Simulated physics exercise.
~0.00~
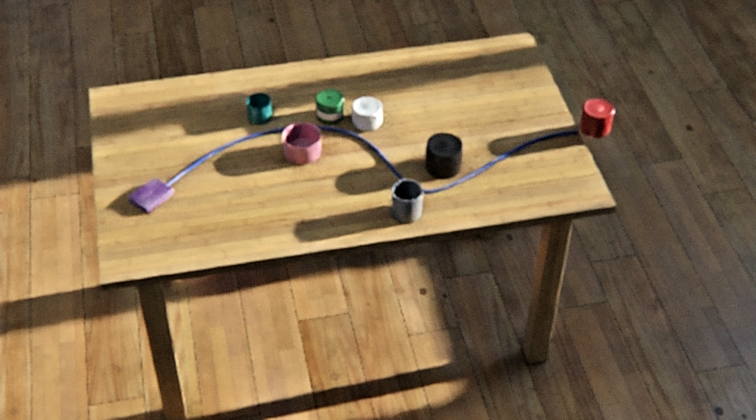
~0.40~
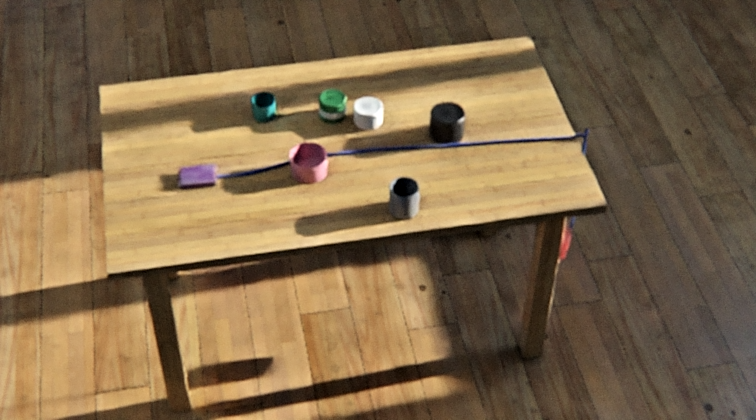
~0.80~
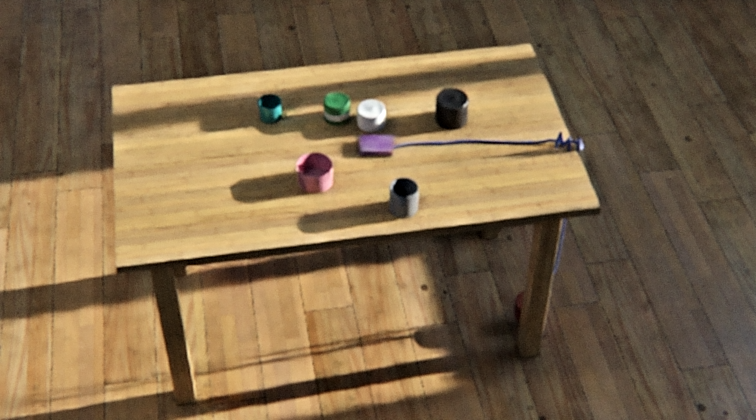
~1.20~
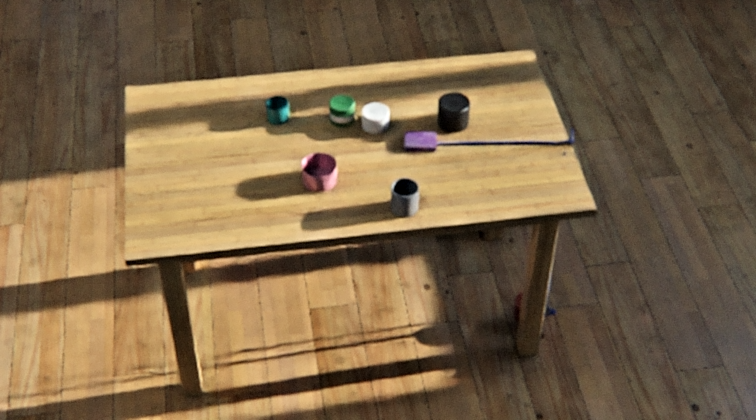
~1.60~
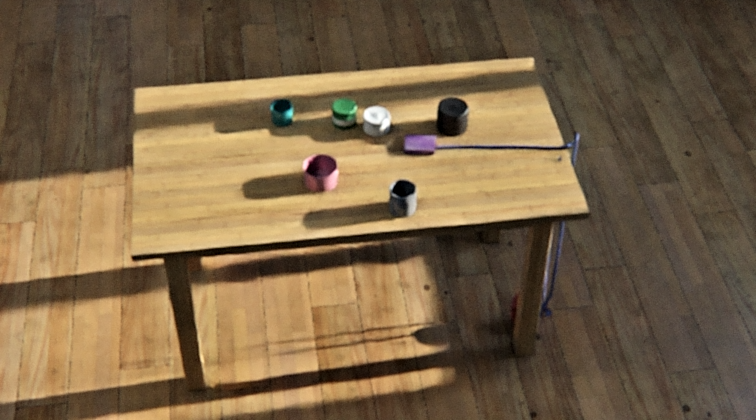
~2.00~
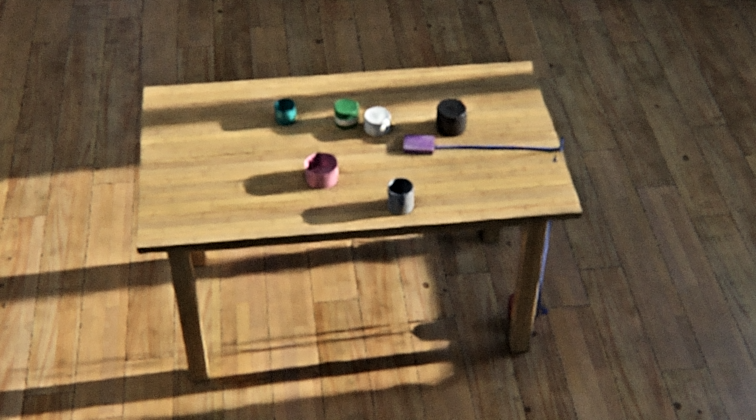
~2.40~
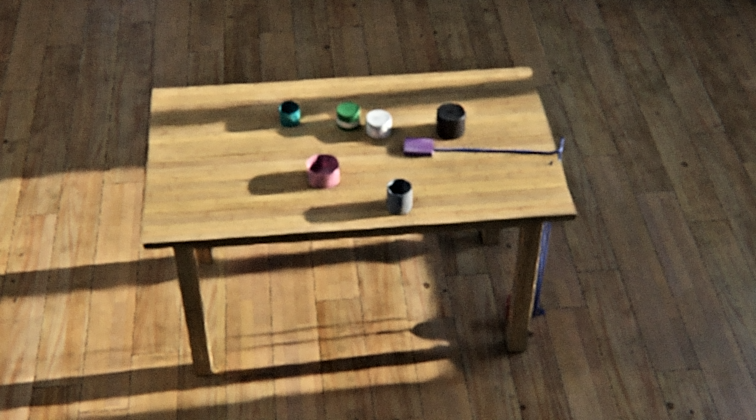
On a wooden table, a red cylinder drops off the right side, its cord dragging a purple block past cups that stay on.
